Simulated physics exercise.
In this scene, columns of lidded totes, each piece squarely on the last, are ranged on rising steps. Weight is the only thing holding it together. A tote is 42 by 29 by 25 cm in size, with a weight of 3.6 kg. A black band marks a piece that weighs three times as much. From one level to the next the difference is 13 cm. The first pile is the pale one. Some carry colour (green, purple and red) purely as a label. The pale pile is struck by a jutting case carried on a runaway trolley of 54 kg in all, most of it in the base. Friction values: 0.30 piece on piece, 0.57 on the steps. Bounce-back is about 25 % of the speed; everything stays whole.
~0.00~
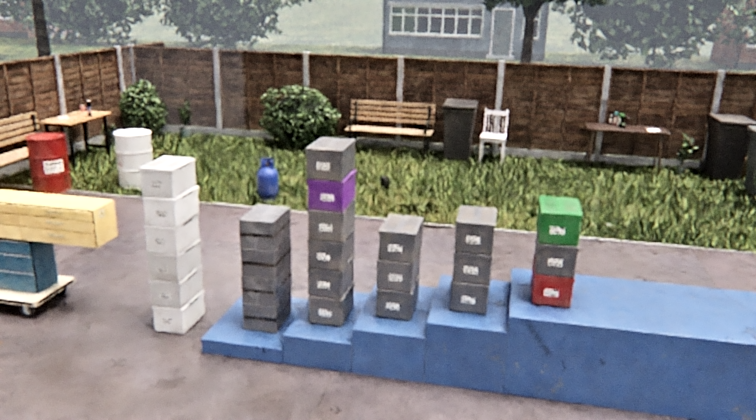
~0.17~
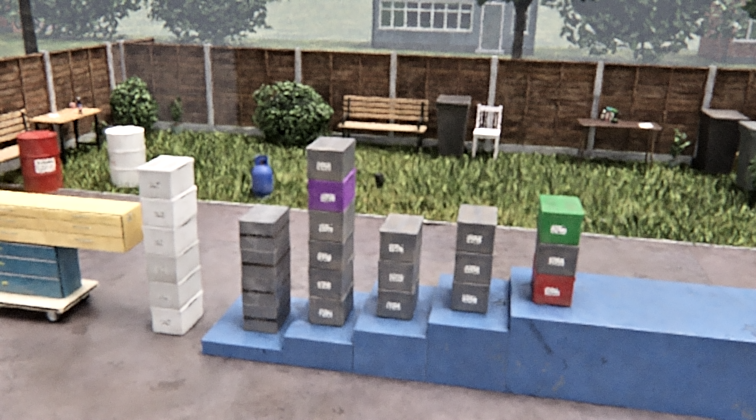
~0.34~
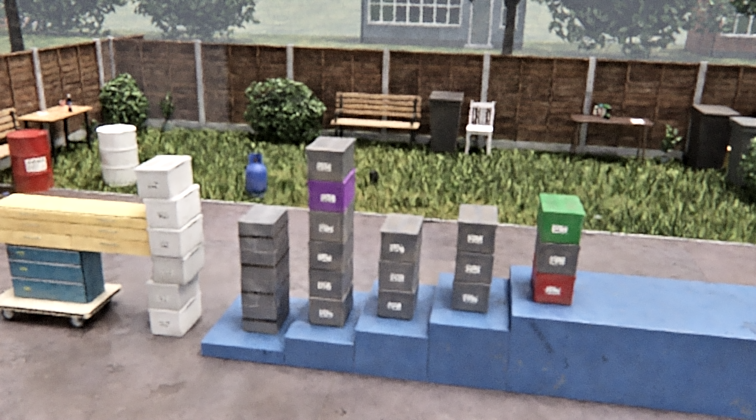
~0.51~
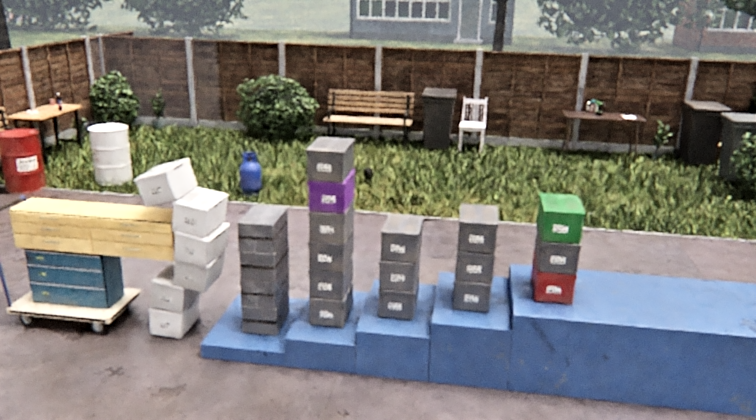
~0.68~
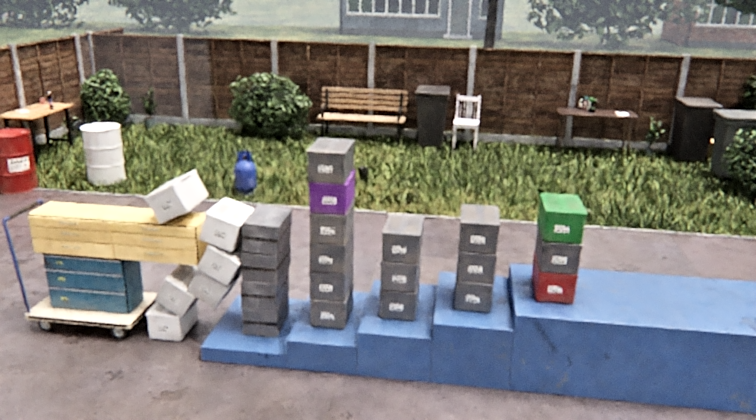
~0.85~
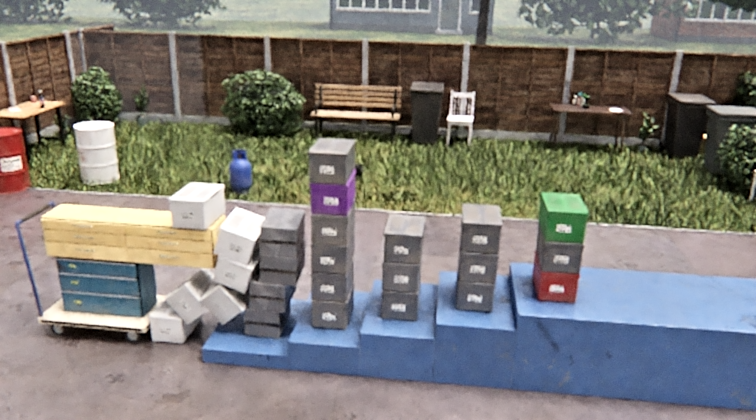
A cart loaded with yellow and teal blocks rolled in from the left and pushed into the white stack of boxes, which buckled and leaned right against the dark grey stack, nudging it out of line.
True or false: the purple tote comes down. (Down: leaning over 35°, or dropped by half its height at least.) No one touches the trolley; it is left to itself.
True.
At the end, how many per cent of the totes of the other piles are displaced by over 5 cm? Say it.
Shifted share: 85 %.
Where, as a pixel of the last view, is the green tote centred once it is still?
Roughly (673, 284).
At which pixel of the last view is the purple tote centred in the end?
In the final picture it sits close to (439, 222).
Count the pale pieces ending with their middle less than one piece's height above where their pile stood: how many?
2.
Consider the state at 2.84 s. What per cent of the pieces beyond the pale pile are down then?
25 per cent at that moment.
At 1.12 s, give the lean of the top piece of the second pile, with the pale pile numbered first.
I'd say it's at some 20° by then.
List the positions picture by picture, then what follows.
In the first frame (places mark the middle of the side facing us; the camera moves round a little), load (86, 222) 50 cm short; purple tote (325, 196); green tote (560, 230); red tote (553, 292); the rest undisturbed.
Load (115, 226) 21 cm short; purple tote (326, 197), in the second frame.
Load (142, 230) 6 cm in; purple tote (326, 197), in the third frame.
Load (166, 234) 28 cm in, top of the pale pile leaning 17°; purple tote (326, 198); the rest undisturbed, in the fourth frame.
Load (189, 238) 48 cm in, top of the pale pile leaning 27°; purple tote (327, 199); steepest lean 4°, the tote at (260, 239); one has shifted, in the fifth frame.
Load (205, 242) 62 cm in; purple tote (329, 200); red tote (559, 288); green tote (566, 228); 3 disturbed, none down, in the sixth frame.
After 1.12 s, 5 of the pale pile down; none of the 19 other totes down, 9 disturbed; purple tote shifted 44 mm.
After 1.78 s, 5 of the pale pile down; none of the 19 other totes down, 13 disturbed; purple tote leaning 21°.
After 2.84 s, 5 of the pale pile down; 5 of the 19 other totes down; purple tote leaning 68°, 20 cm lower; green tote leaning 5°.
At rest (4.1 s), 5 of the pale pile down; 7 of the 19 other totes down; purple tote leaning 68°, 20 cm lower; green tote upside down; red tote unmoved. As the last picture would show them, middles, purple tote near (439, 222), green tote near (673, 284).
